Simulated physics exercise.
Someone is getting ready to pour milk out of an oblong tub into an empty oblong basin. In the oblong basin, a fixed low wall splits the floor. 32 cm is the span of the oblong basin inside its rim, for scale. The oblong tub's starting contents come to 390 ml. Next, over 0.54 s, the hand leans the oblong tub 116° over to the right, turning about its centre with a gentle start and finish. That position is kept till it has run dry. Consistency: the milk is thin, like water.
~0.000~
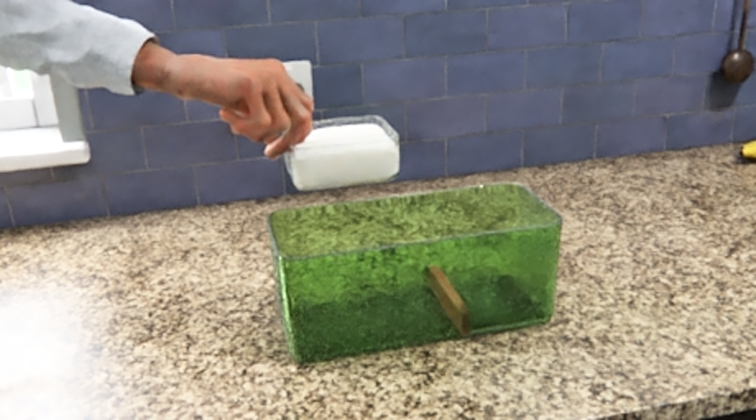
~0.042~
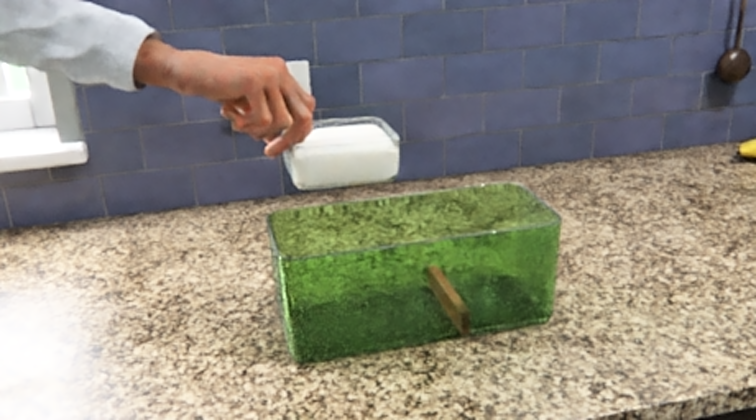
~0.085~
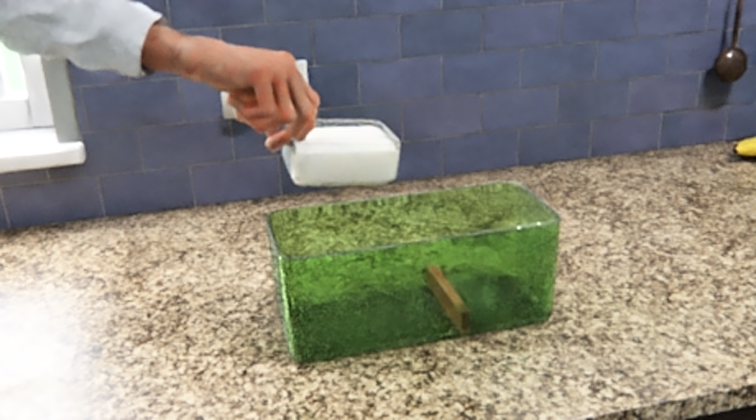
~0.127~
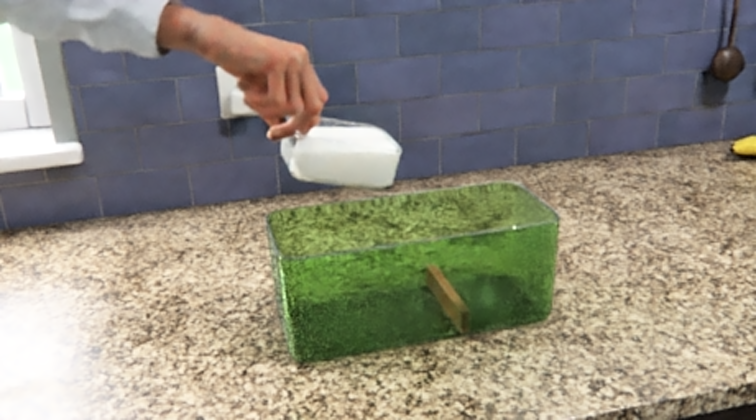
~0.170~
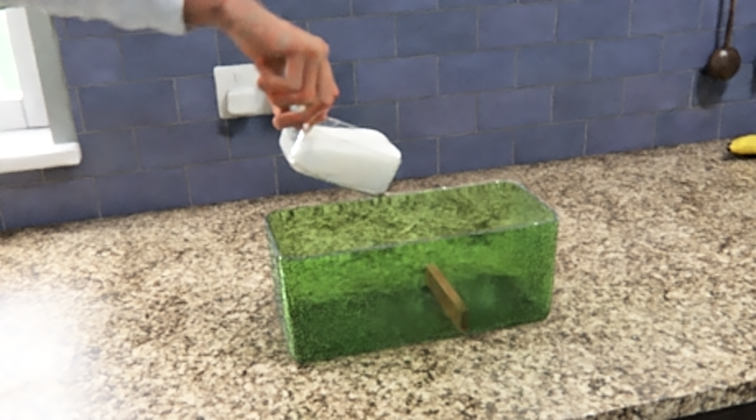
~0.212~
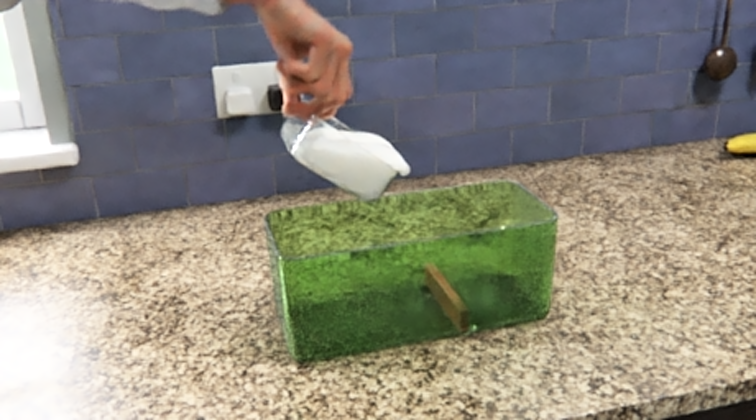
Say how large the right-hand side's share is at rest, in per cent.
Its share is roughly 20 per cent.
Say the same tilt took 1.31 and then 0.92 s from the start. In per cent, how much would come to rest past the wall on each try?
About 50 %, then about 40 %.
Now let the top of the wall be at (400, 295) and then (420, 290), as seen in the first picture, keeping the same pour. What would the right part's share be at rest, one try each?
80 % and 65 %.
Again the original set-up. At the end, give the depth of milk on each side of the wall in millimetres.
Left part about 12 mm deep, right part about 6 mm deep.
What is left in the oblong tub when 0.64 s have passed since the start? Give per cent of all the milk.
0 %.
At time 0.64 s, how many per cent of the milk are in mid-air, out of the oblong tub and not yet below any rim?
It comes to some 2 percent of the total.
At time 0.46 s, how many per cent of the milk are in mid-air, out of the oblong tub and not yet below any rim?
At that moment, about 12 percent.
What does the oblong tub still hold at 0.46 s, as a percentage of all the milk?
Near 5 in a hundred.
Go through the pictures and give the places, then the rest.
The first picture shows tilt 0°; pouring edge (389, 129); surface from (289, 142) to (387, 132); the oblong basin's rim runs from (273, 236) to (541, 202); the wall's top is at (448, 288).
The second picture shows tilt 2°; pouring edge (389, 130); surface from (289, 142) to (387, 134).
The third picture shows tilt 7°; pouring edge (390, 134); surface from (289, 141) to (387, 134).
The fourth picture shows tilt 15°; pouring edge (391, 141); surface from (290, 139) to (389, 136).
The fifth picture shows tilt 26°; pouring edge (391, 151); surface from (288, 138) to (388, 143); 5 per cent is over the edge.
The sixth picture shows tilt 39°; pouring edge (388, 162); surface from (288, 136) to (376, 145); 12 per cent is over the edge.
After 0.46 s the tilt is 110° and 5 per cent is still to pour, 74 is left of the wall and 10 right of it.
After 0.64 s the tilt is 116° and 0 per cent is still to pour, 80 is left of the wall and 18 right of it.
After 0.83 s the tilt is 116° and 0 per cent is still to pour, 73 is left of the wall and 20 right of it.
After 1.04 s the tilt is 116° and 0 per cent is still to pour, 74 is left of the wall and 20 right of it.
In the end 74 per cent lies left of the wall, 20 right of it and 6 outside.
